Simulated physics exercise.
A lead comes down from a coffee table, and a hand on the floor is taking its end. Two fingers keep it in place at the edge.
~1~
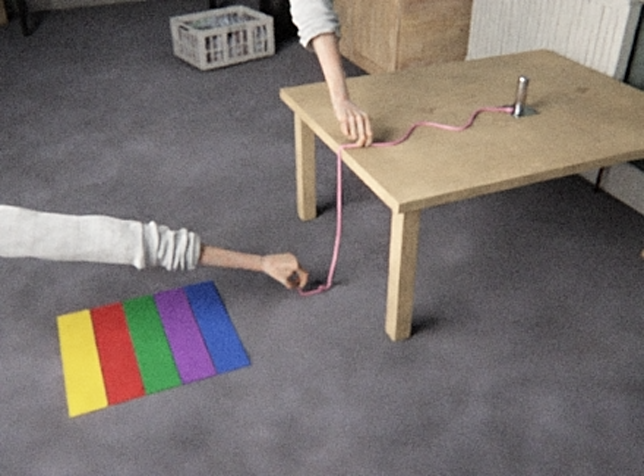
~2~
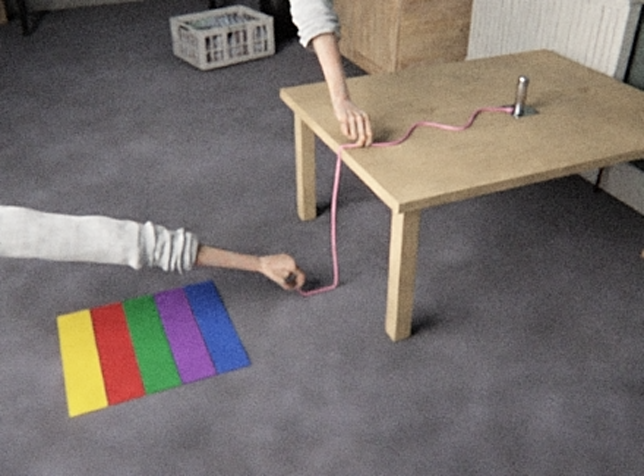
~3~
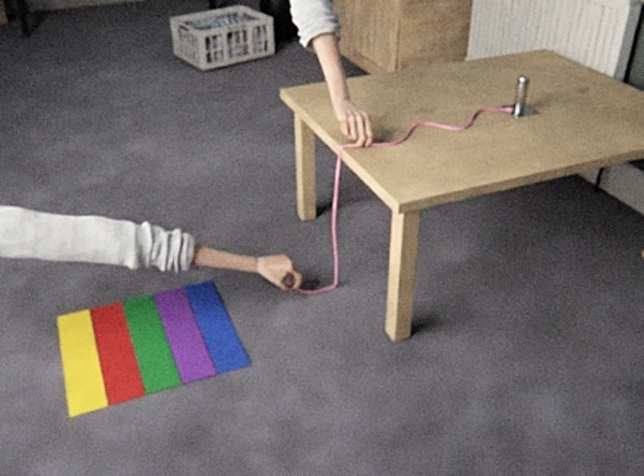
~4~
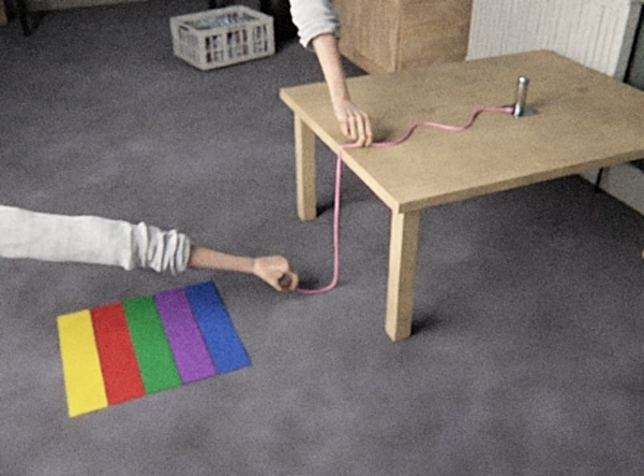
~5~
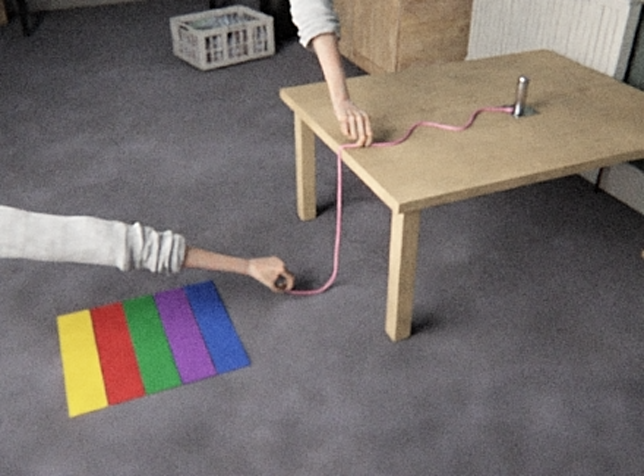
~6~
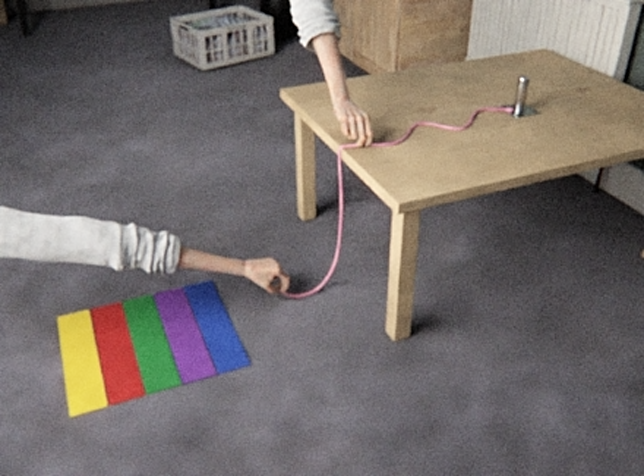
A hand low at the left, in a pale sleeve, draws the end of a pink cord slightly leftward above a dark grey carpet, and the hanging part shifts from a sharp bend to a smoother curve. Seen from above at an angle, a mat striped yellow, red, green, purple and blue lies left of a wooden table. Another hand keeps the cord at the table's edge, near a small metal cylinder, while the camera stays still.
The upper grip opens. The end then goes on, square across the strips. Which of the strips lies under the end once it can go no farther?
The green one.
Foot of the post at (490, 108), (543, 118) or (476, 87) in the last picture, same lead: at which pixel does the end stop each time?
The places are (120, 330), (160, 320) and (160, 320).
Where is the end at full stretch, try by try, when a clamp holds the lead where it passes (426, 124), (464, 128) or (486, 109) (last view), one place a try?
First try near (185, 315), second near (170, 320), third near (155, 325).
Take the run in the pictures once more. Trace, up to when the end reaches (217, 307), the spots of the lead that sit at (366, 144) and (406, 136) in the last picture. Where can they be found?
Point one: (339, 165); point two: (370, 140).
Early on, end near (217, 307); over blue.
Midway, end near (172, 318); over purple.
At the end of the slack, end near (146, 325); over green. It gets as far as the green strip.
